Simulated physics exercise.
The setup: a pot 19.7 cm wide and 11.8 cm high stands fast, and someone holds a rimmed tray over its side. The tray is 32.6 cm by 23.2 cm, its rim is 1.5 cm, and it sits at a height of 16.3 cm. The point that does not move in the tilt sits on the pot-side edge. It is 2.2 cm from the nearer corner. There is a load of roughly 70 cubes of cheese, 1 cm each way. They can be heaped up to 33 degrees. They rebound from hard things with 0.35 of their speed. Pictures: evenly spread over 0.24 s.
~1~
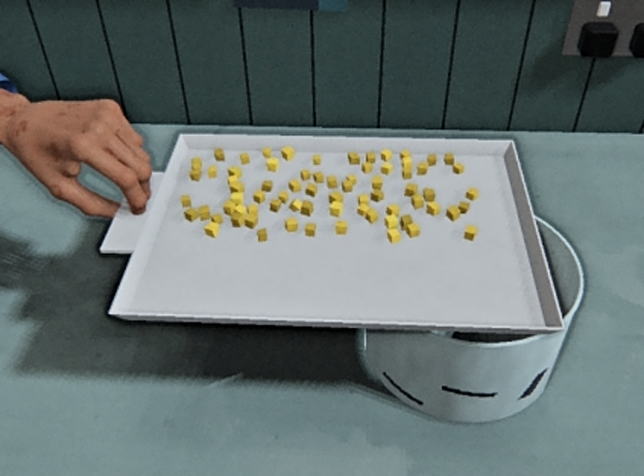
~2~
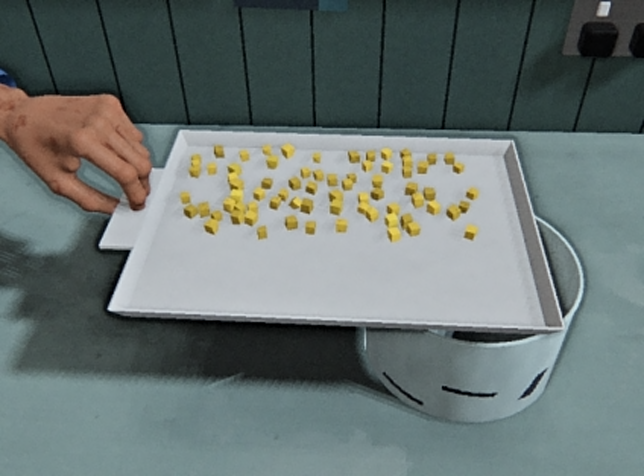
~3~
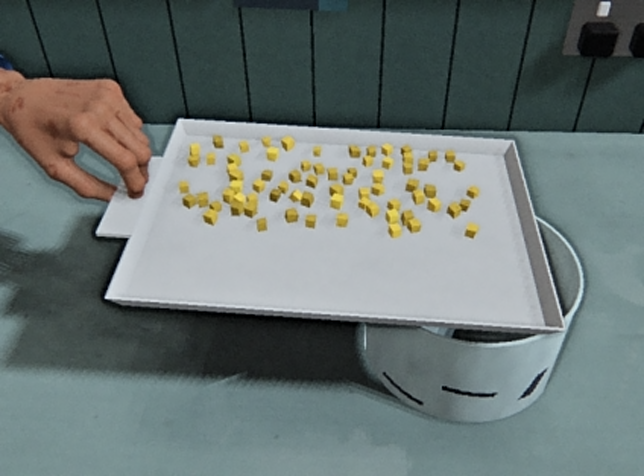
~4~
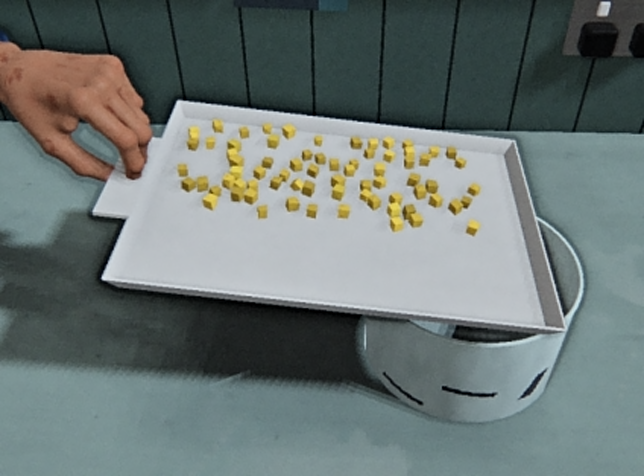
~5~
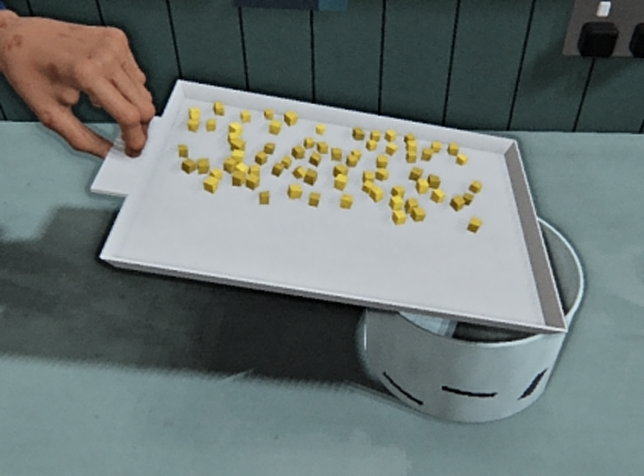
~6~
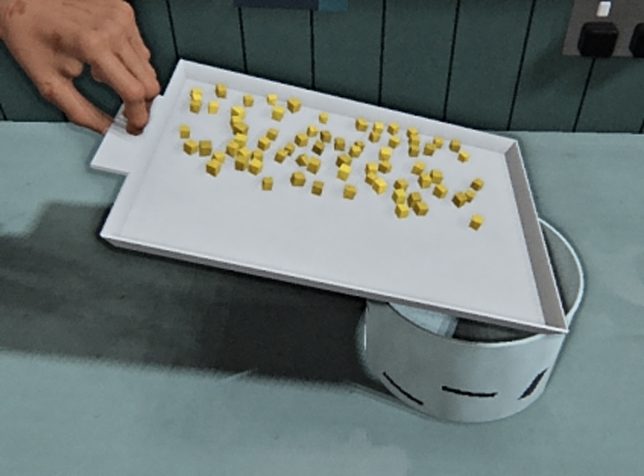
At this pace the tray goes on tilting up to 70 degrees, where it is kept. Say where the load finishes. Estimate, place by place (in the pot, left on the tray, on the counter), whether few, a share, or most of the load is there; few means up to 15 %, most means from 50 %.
My estimate: Pot: A share, left on the tray: Few, counter: Most.
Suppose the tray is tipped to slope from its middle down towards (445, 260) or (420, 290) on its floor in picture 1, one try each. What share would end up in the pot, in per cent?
Roughly 0 % for the first direction, roughly 0 % for the second.
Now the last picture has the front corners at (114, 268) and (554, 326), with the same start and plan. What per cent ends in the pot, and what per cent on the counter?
You'd end with pot at 0 and counter at 100.
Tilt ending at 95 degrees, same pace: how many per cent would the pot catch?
That would give about 25 per cent.
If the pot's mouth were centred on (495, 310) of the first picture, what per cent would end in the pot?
Close to 20 in a hundred.
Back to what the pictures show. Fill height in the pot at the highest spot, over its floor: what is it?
Measured height: Approx. 1.0 cm.
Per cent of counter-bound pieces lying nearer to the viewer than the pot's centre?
Share: Roughly 40 %.
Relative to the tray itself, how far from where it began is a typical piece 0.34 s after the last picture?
About 2 cm.
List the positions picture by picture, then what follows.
The first picture shows tray tilt 0 degrees, front corners at (122, 306) and (552, 321); middle of the pieces at (311, 190); pot at (473, 262).
The second picture shows tray tilt 1 degrees, front corners at (121, 302) and (552, 321); middle of the pieces at (311, 188).
The third picture shows tray tilt 3 degrees, front corners at (119, 291) and (553, 321), lowest corner right front; middle of the pieces at (312, 181).
The fourth picture shows tray tilt 7 degrees, front corners at (116, 272) and (554, 321), lowest corner right front; middle of the pieces at (313, 171).
The fifth picture shows tray tilt 10 degrees, front corners at (115, 251) and (555, 321), lowest corner right front; middle of the pieces at (315, 159).
The sixth picture shows tray tilt 14 degrees, front corners at (116, 230) and (557, 322), lowest corner right front; middle of the pieces at (318, 148); pot at (473, 262).
Then, 0.34 s after the last picture, tilt 42 degrees; the tray holds 100 %, the pot 0 %.
Then, 0.56 s after the last picture, tilt 60 degrees; the tray holds 80 %, the pot 0 %.
Then, 0.90 s after the last picture, tilt 70 degrees; the tray holds 5 %, the pot 20 %.
In the end, pot 25 %, tray 0 %, counter 75 %.
